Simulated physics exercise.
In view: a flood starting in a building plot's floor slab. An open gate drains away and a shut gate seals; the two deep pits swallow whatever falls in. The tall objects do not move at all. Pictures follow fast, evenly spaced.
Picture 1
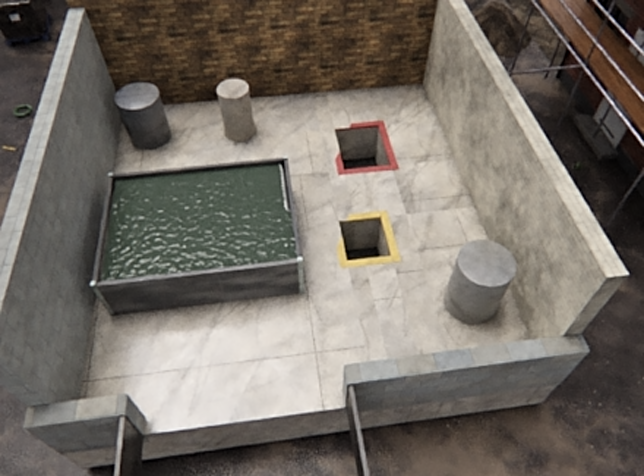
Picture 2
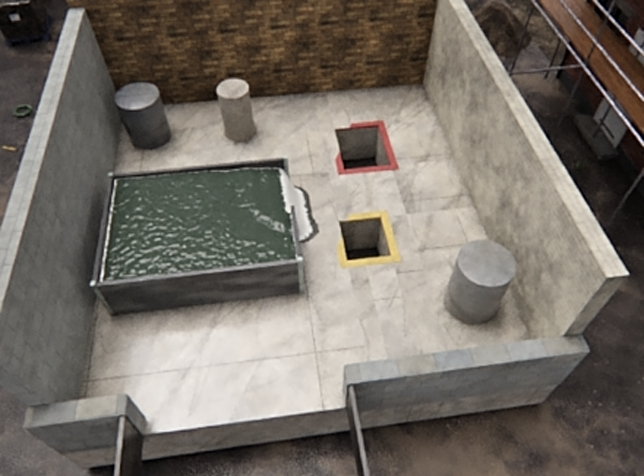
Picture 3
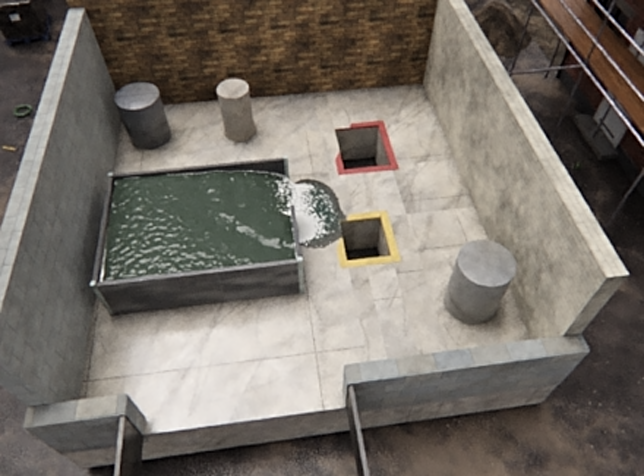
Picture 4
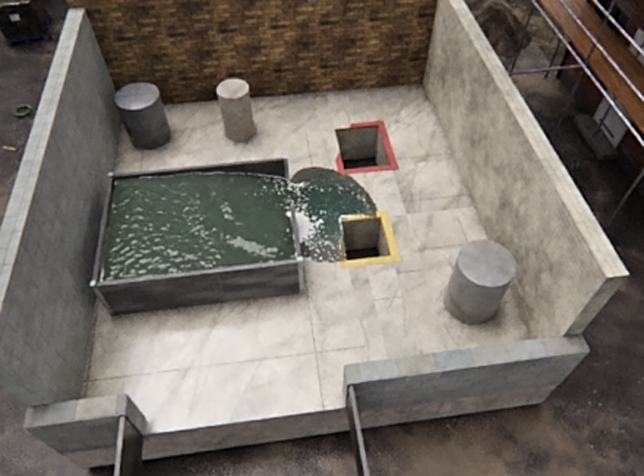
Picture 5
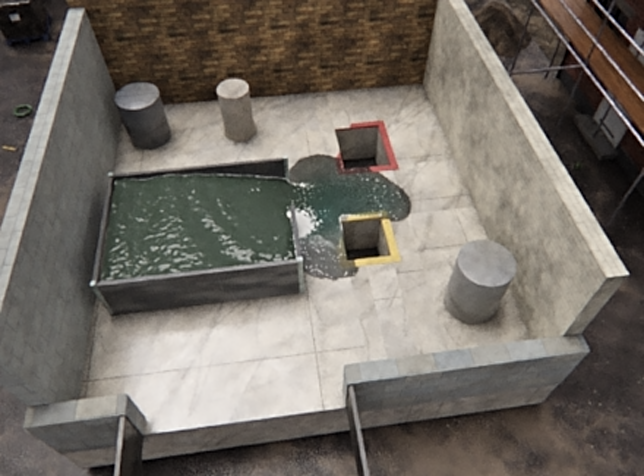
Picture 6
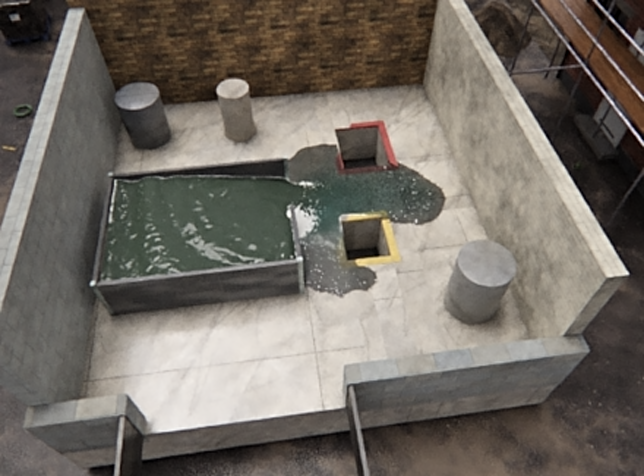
The clip shows a walled concrete floor where water pours from the right side of a rectangular tank, spreading rightward between the red-edged and yellow-edged square openings and around them, while the upright cylinders stay still.
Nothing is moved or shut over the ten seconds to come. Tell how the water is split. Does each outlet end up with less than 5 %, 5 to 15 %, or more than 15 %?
As I see it, the gate fails to reach five per cent. The red pit passes fifteen per cent. The yellow pit passes fifteen per cent.
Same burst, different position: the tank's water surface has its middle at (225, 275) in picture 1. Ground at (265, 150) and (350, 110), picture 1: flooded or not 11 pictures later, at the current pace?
Outcome, point 1 then point 2: Unwetted / unwetted.
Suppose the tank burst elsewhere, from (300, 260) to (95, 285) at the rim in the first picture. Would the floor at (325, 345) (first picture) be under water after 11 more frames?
It would be soaked.
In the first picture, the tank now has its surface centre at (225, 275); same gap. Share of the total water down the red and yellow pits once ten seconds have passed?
Ten seconds on: Red pit 2 percent, yellow pit 60 percent.
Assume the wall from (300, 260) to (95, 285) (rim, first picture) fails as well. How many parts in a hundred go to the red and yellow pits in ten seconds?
Red 2 %, yellow 2 %.
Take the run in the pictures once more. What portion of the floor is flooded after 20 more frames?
Some 35 per cent.
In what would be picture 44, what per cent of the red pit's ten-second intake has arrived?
About 75 per cent.
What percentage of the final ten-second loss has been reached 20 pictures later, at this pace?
Somewhere around 50 per cent, I'd say.
A moment on, water covers 15 % of the floor; the gate 0 %, the red pit 3 %, the yellow pit 4 %.
Next, water covers 25 % of the floor; the gate 0 %, the red pit 7 %, the yellow pit 8 %.
Then, water covers 35 % of the floor; the gate 0 %, the red pit 11 %, the yellow pit 12 %.
Later, water covers 75 % of the floor; the gate 0 %, the red pit 17 %, the yellow pit 18 %.
In the end, water covers 95 % of the floor; the gate 2 %, the red pit 23 %, the yellow pit 24 %.
